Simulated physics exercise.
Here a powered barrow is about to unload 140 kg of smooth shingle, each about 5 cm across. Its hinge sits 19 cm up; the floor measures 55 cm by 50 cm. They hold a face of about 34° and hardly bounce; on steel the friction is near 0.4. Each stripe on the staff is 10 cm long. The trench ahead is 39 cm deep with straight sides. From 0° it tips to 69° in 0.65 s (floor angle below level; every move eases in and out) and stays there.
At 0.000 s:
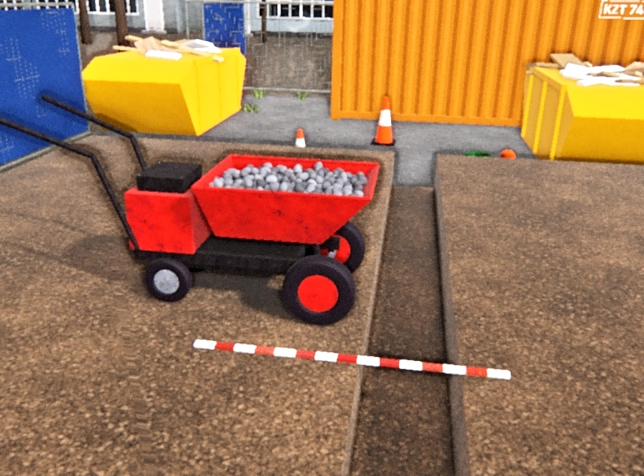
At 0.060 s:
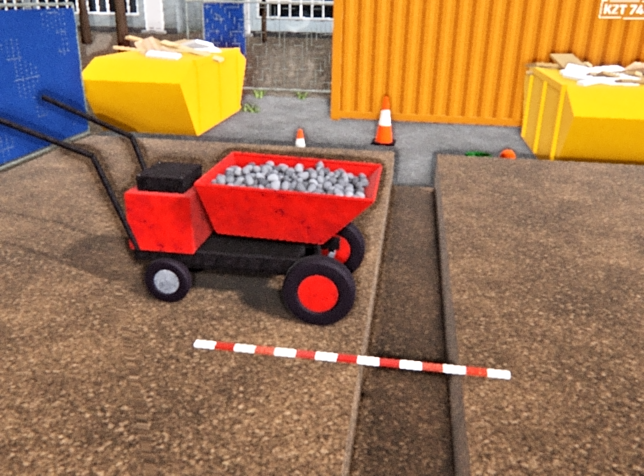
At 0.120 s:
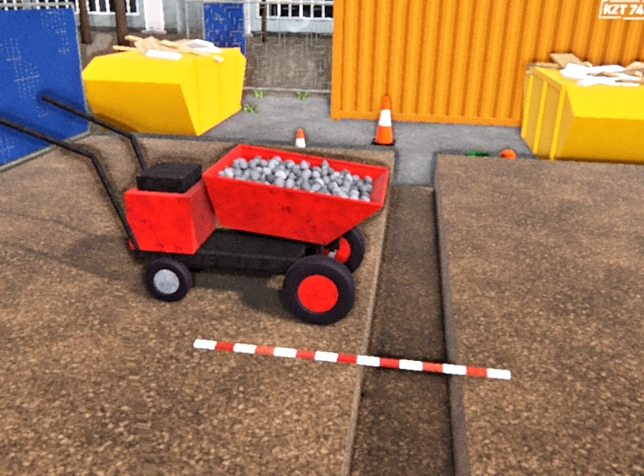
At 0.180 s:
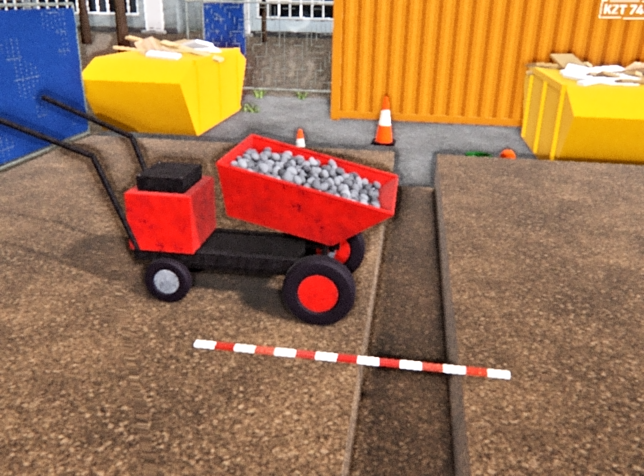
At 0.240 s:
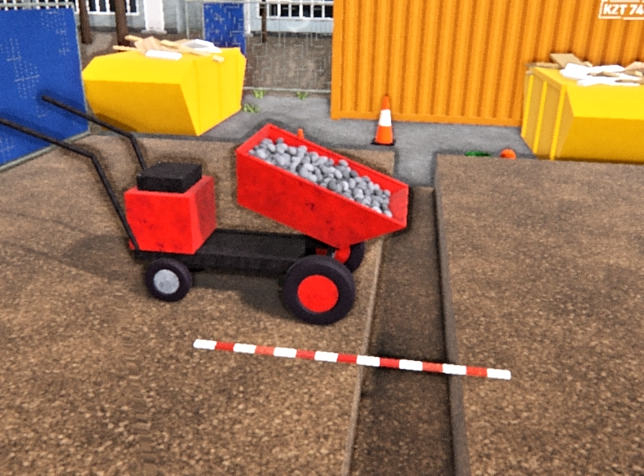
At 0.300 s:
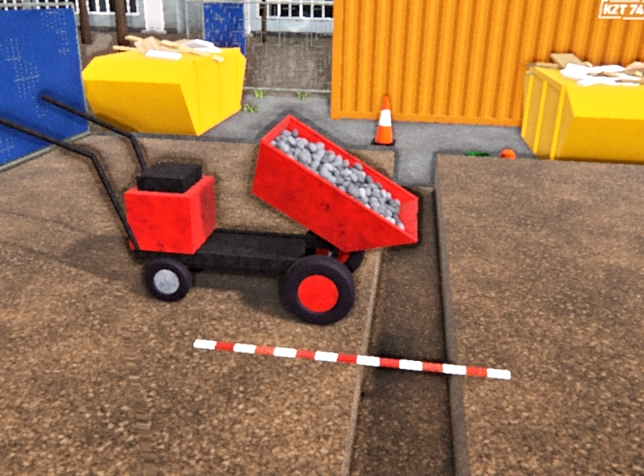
In the video, a red powered barrow loaded with grey stones stands beside a narrow trench, near a red-and-white striped staff; its tray gradually tilts forward to the right, the rear rising while the stones remain inside.
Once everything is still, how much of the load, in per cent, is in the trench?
About 31 per cent.
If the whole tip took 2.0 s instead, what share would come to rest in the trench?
Then about 45 per cent.
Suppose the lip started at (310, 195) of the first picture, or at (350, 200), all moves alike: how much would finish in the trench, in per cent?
Near 95 per cent from the first place, 50 from the second.
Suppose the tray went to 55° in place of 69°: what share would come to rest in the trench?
It would be near 35 per cent.
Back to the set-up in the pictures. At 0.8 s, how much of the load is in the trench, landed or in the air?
Some 10 per cent.
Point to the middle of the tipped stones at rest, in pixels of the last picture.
Near (494, 309).
After 0.5 s the floor is at 59°; 100 % in the tray; the foremost stones are at (431, 266).
After 0.8 s the floor is at 69°; 63 % in the tray, 10 % in the trench, 28 % past the trench; the foremost stones are at (512, 313).
After 1.1 s the floor is at 69°; 11 % in the tray, 21 % in the trench, 68 % past the trench; the foremost stones are past the picture's edge.
After 3.0 s the floor is at 69°; 0 % in the tray, 31 % in the trench, 69 % past the trench; the foremost stones are past the picture's edge.
